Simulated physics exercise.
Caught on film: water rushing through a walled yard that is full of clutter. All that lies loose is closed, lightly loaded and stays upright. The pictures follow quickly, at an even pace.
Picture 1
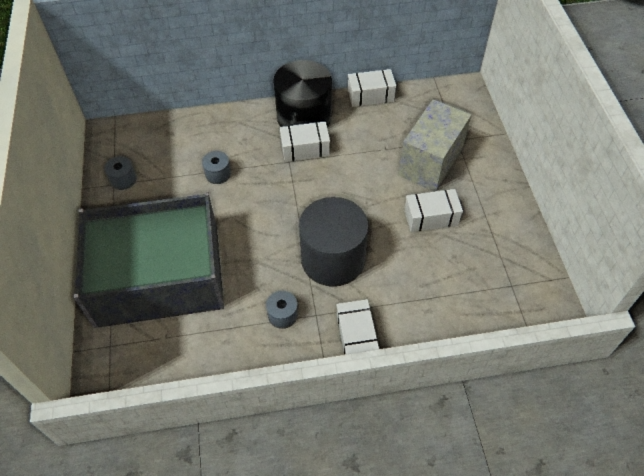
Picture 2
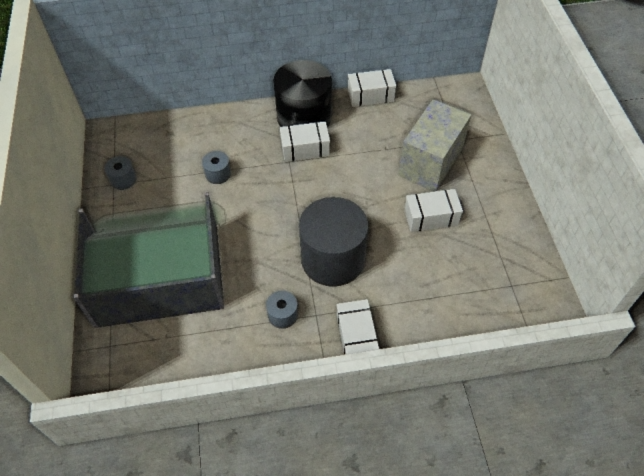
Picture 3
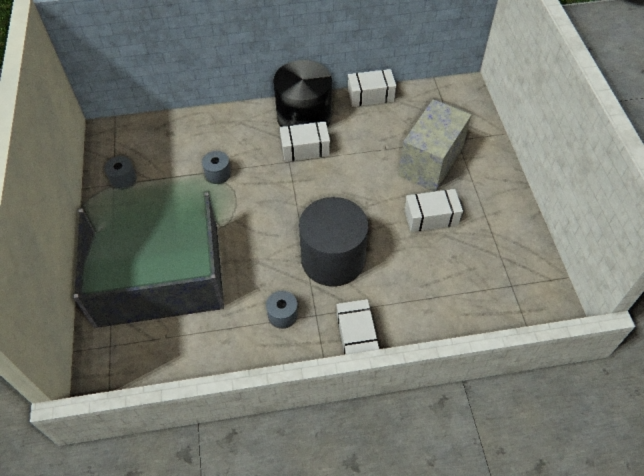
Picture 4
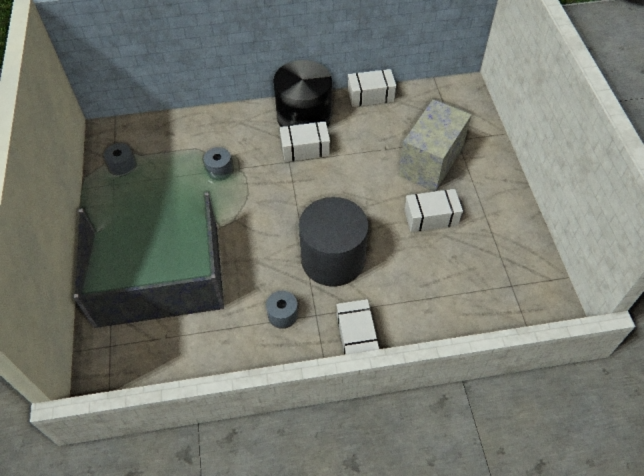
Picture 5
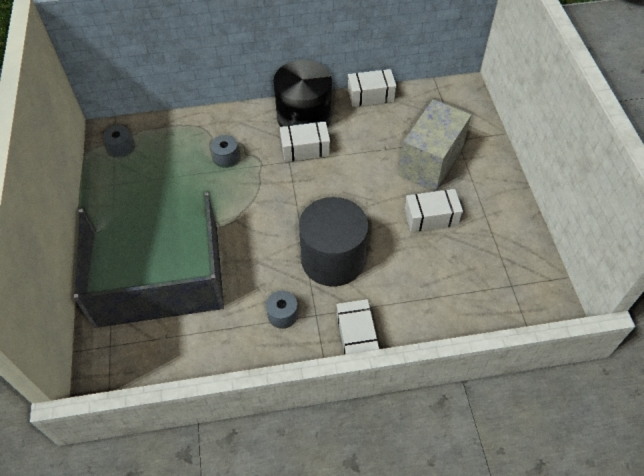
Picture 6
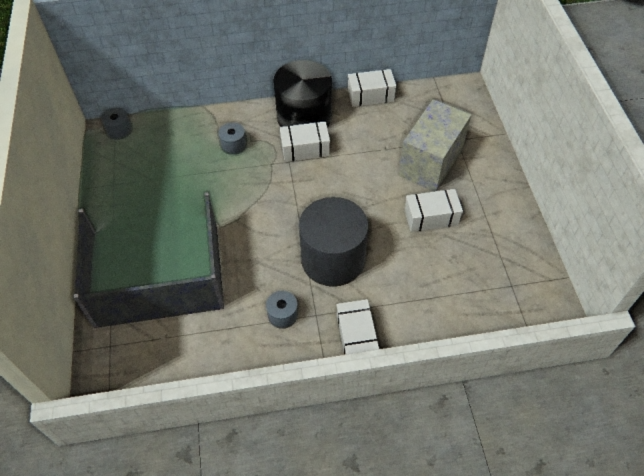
In a walled yard scattered with white blocks and dark cylinders, green water spreads from the open back of a dark-walled tank at left, reaching two small grey tubs and pushing them a short way toward the back wall.
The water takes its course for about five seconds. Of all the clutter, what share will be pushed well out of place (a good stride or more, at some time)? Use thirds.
That comes to two thirds or above.
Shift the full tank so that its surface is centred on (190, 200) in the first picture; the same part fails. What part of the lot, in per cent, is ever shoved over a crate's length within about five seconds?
I make it 90 per cent.
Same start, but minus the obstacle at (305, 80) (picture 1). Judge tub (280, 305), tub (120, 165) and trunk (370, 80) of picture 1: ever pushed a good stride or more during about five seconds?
In that order: Less than that, swept aside, that far or more.
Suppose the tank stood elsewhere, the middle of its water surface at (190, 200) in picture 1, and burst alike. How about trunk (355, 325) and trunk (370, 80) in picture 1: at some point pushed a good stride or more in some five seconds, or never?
One after the other: No, moved that far.
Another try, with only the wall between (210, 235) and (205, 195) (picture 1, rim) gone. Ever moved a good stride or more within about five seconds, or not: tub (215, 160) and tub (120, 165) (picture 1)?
As listed: No, no.
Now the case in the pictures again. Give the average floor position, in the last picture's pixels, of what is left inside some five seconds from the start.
Near (364, 226).
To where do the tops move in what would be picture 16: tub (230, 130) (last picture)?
Roughly at (258, 79).
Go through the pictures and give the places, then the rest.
A tub at (118, 166) rests on the ground; a tub at (215, 161) rests on the ground; 0 of 7 have shifted, in the first frame.
A tub at (118, 166) rests on the ground; a tub at (215, 161) rests on the ground; 0 of 7 have shifted, in the second frame.
A tub at (118, 166), on the bottom; a tub at (215, 161), on the bottom; 0 of 7 have shifted, in the third frame.
A tub at (117, 153), on the bottom, close to its start; a tub at (217, 157), on the bottom, close to its start; 2 of 7 have shifted, in the fourth frame.
A tub at (116, 135), on the bottom, a stride from its start; a tub at (224, 145) rests on the ground, a stride from its start; 2 of 7 have shifted, in the fifth frame.
A tub at (114, 117), on the bottom, a stride from its start; a tub at (231, 132), on the bottom, a stride from its start; 2 of 7 have shifted, in the sixth frame.
A moment on, 2 of 7 are well off their spots; 1 afloat.
Next, 2 of 7 are well off their spots; 2 afloat.
Later, 4 of 7 are well off their spots; 2 afloat.
In the end, 5 of 7 are well off their spots, and 6 have been at some point; 4 afloat.
